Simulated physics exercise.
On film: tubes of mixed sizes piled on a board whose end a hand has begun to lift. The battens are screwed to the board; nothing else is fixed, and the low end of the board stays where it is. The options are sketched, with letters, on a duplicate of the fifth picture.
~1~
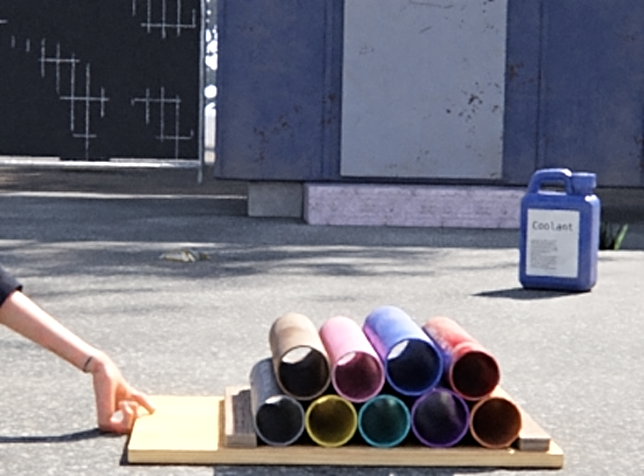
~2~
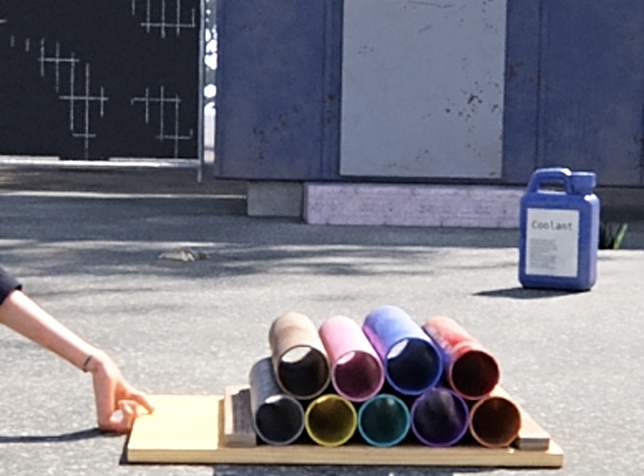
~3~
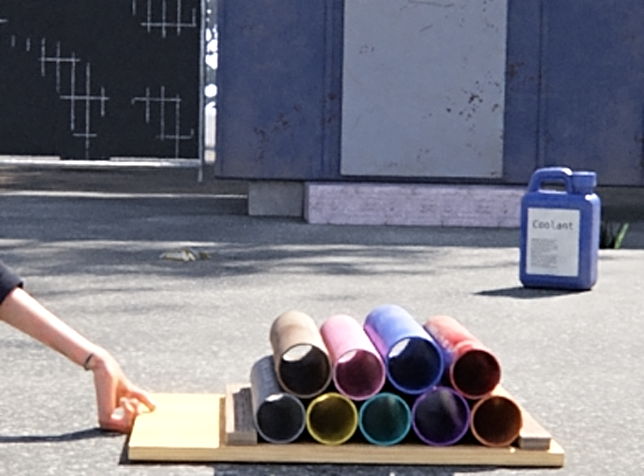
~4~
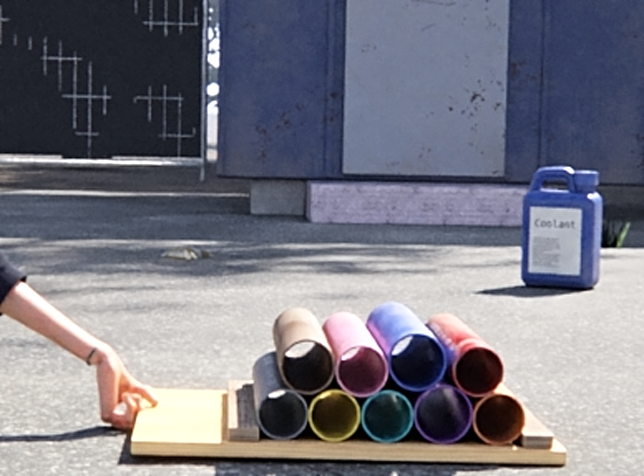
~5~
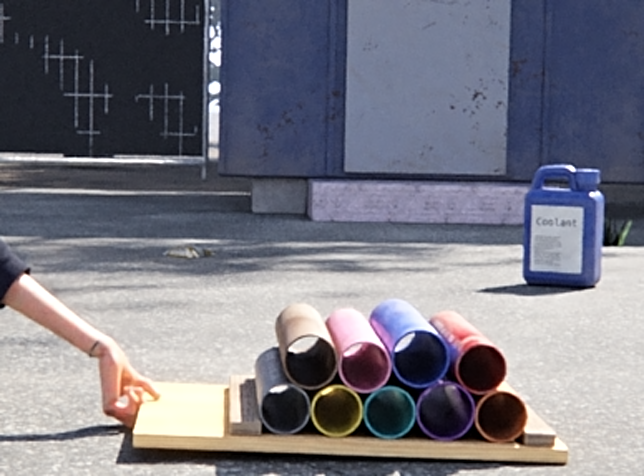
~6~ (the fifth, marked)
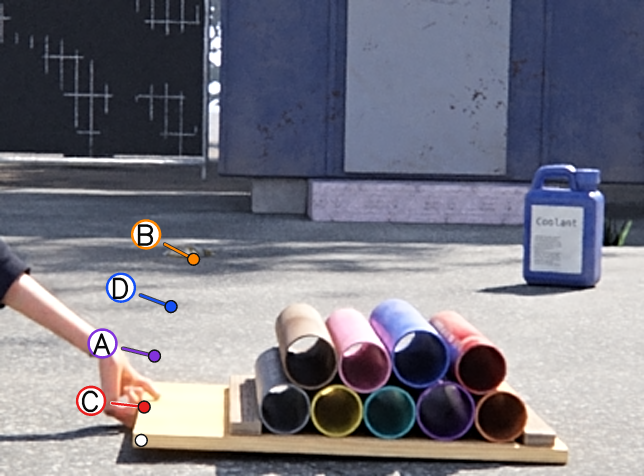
A hand slowly lifting the left end of a wooden board stacked with colourful tubes, a blue coolant jug standing behind.
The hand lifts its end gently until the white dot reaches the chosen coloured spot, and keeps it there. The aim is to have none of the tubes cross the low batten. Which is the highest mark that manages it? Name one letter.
Lift it to D and no more.
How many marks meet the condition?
Three of the four.
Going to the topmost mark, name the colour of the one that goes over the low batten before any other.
First is the red one.
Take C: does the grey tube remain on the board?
Yes, with C.
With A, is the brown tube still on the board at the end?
Yes, with A.
On the copy, A at (154, 356); B at (193, 259); C at (144, 407); D at (171, 306); the white dot at (141, 440).
On D. First, board at 14°.
Then, board at 20°.
Finally, board at 20°, none over the low batten.
By contrast, A none over the low batten; B four over the low batten (pink, blue, brown, red); C none over the low batten.
